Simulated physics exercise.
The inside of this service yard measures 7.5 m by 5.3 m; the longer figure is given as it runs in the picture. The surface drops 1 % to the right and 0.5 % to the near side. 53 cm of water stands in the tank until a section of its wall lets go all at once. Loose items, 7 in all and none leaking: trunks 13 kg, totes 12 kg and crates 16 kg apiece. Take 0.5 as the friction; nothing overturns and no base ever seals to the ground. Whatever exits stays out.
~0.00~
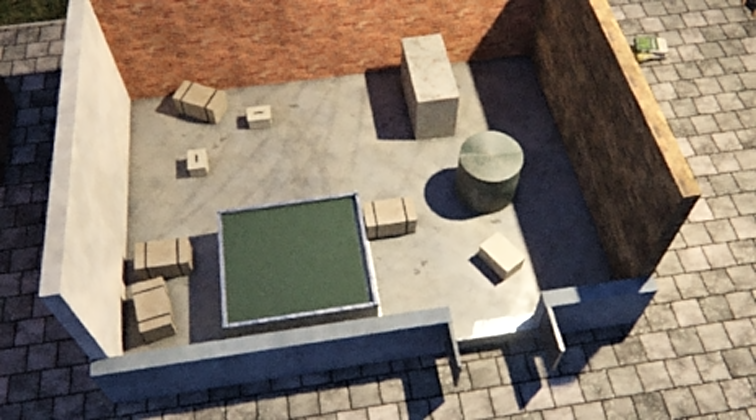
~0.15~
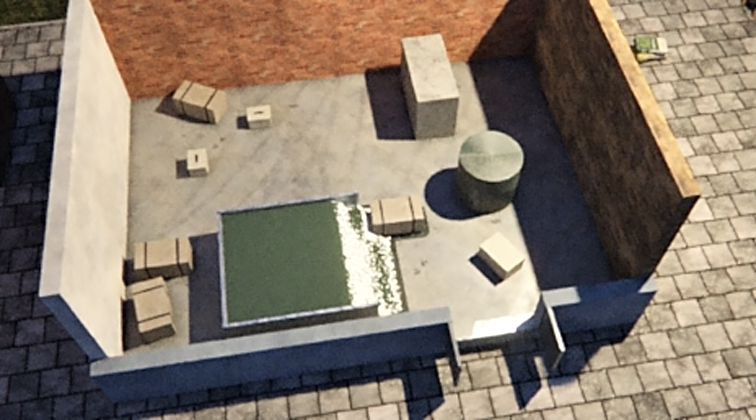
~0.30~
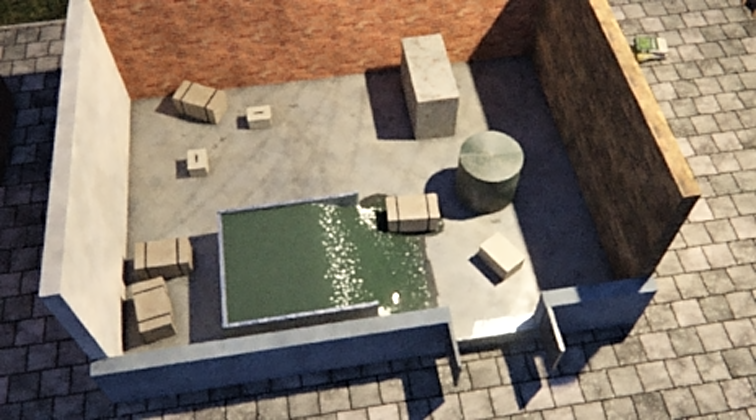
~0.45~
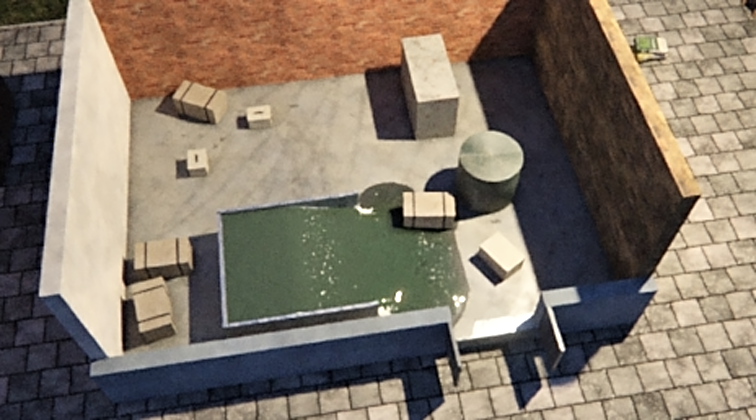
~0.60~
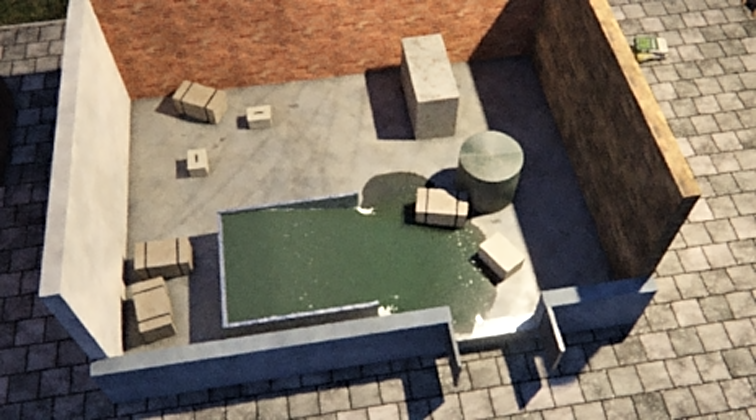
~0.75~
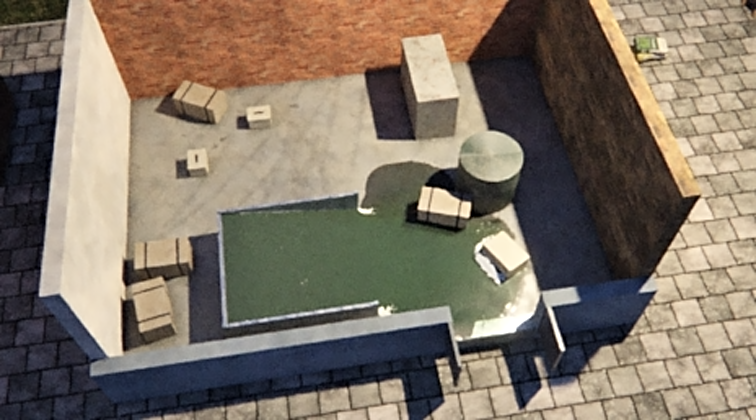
At the start, green water fills a rectangular basin in a walled yard scattered with boxes. The basin's right side opens and water spreads rightward across the floor, pushing a strapped box towards the round tank. The water then surrounds a smaller pale box near the front gap, which shifts slightly.
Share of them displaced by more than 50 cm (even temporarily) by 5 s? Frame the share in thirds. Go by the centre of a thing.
Lower band.
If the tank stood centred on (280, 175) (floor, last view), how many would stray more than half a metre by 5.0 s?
Count: 3.
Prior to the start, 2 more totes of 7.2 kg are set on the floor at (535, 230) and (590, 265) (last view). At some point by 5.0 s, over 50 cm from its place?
Above, above.
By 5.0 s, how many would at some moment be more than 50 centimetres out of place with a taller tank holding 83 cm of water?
In that case 2 of them.
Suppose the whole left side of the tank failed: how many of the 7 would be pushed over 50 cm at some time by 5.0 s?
That gives 5 of them.
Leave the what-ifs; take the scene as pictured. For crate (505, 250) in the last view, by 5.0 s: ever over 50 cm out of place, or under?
Verdict: Exceeding.
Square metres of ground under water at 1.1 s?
Close to 12 m2, I'd say.
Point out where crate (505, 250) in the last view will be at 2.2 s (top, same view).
Look for it near (599, 232).
After 1.1 s 2 of 7 are over 50 cm from their spots; 1 afloat.
After 2.2 s 2 of 7 are over 50 cm from their spots; 2 afloat.
After 3.5 s 2 of 7 are over 50 cm from their spots; 2 afloat.
After 5.0 s 2 of 7 are over 50 cm from their spots, and 2 have been at some point; 2 afloat.
